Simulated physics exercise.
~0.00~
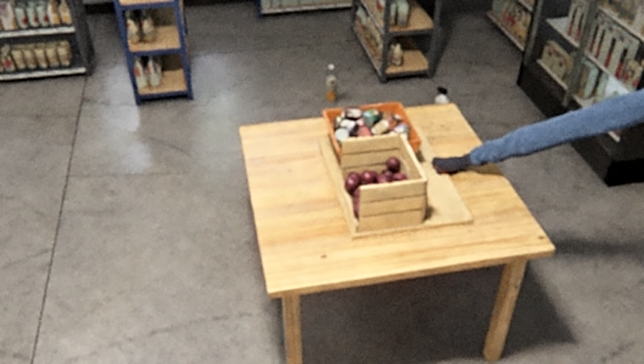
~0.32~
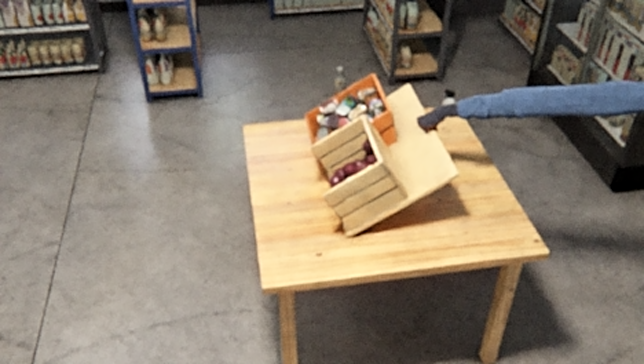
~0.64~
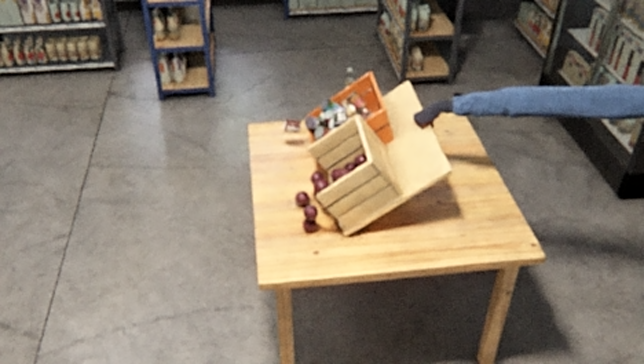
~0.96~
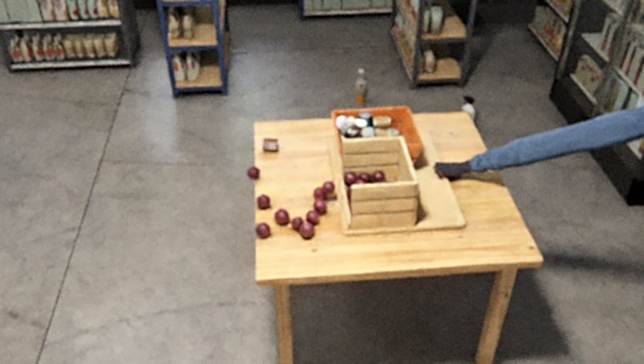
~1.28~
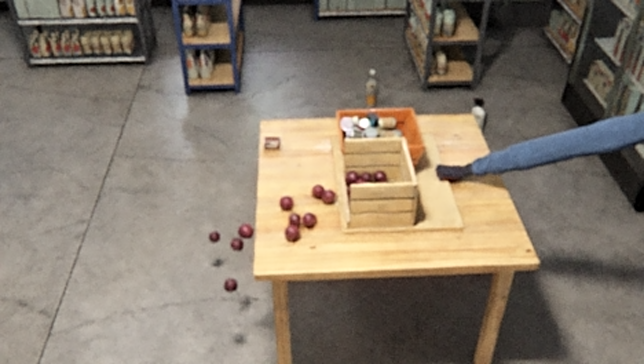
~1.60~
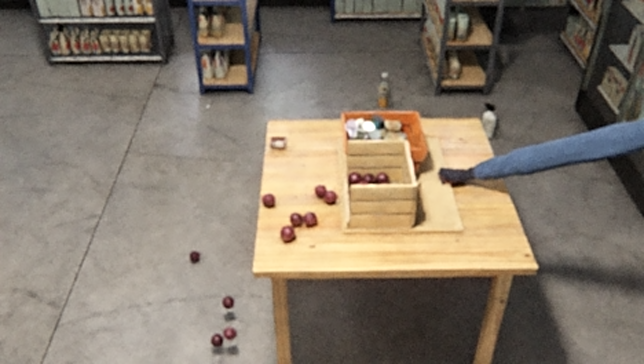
A gloved hand tips up the right side of a board holding a wooden crate of dark red onions and an orange crate of small tins, then lowers it flat; several onions spill leftward, some dropping to the floor, while nearly all the tins stay in.
